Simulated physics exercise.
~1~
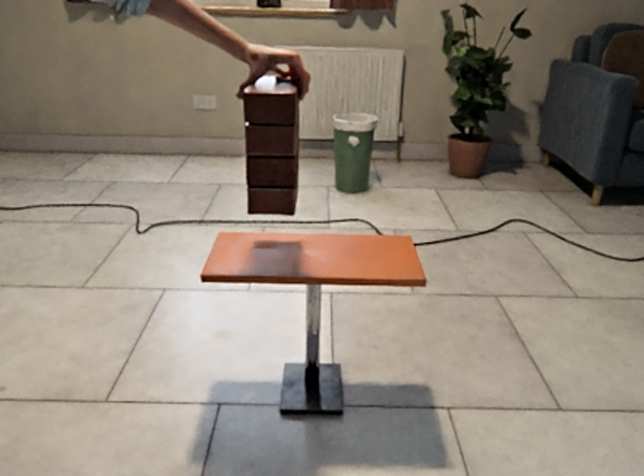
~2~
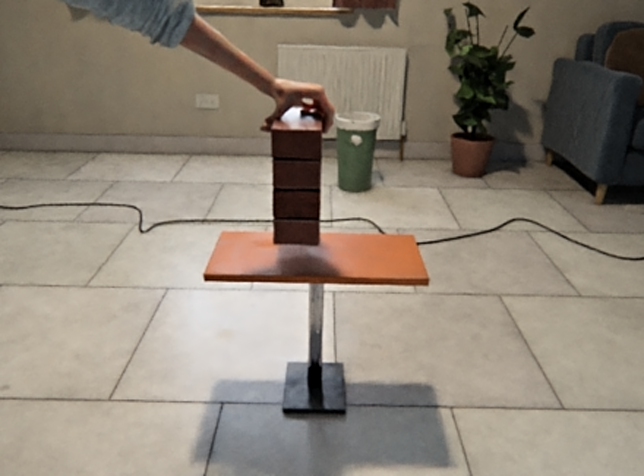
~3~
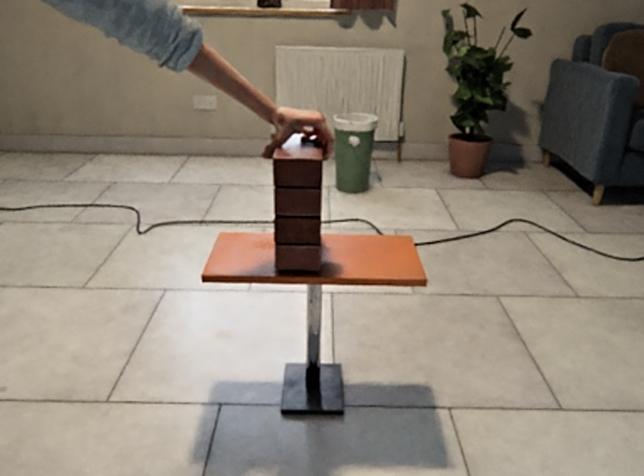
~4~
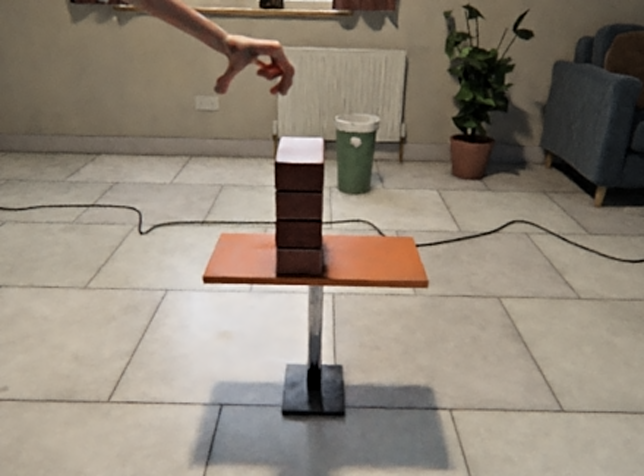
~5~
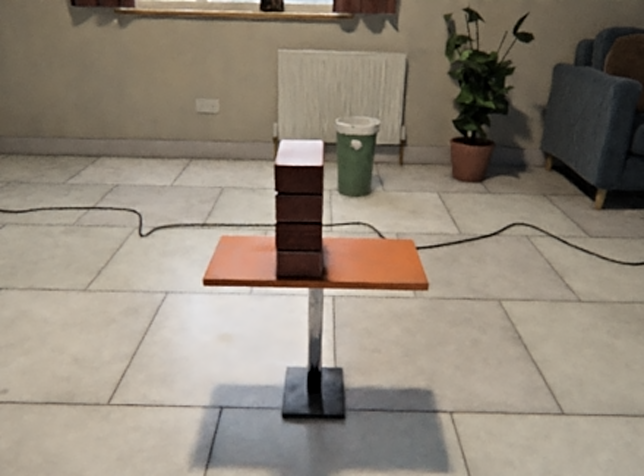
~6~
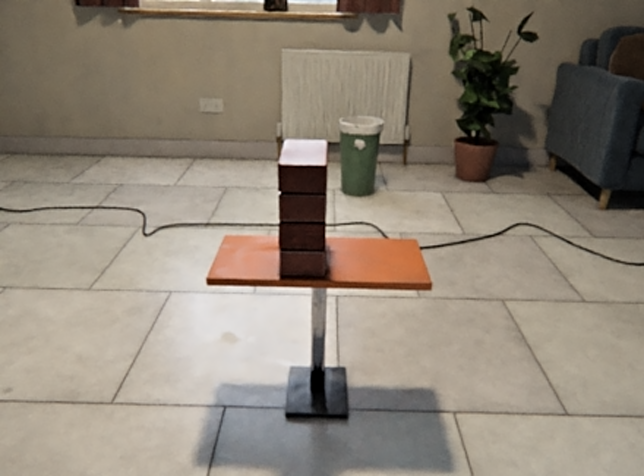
A hand lowers a stack of four dark reddish-brown bricks toward a small orange side table with a single metal leg and a black square base. The slightly swaying view faces a room with pale floor tiles, a black cable running across them, and a white radiator, green bin, potted plant and blue-grey armchair behind. The arm, reaching in from the upper left, carries the stack right and down and sets it just left of the tabletop's middle. The fingers let go and the hand draws back out of view. The bricks remain stacked, and the table stands steady beneath them.
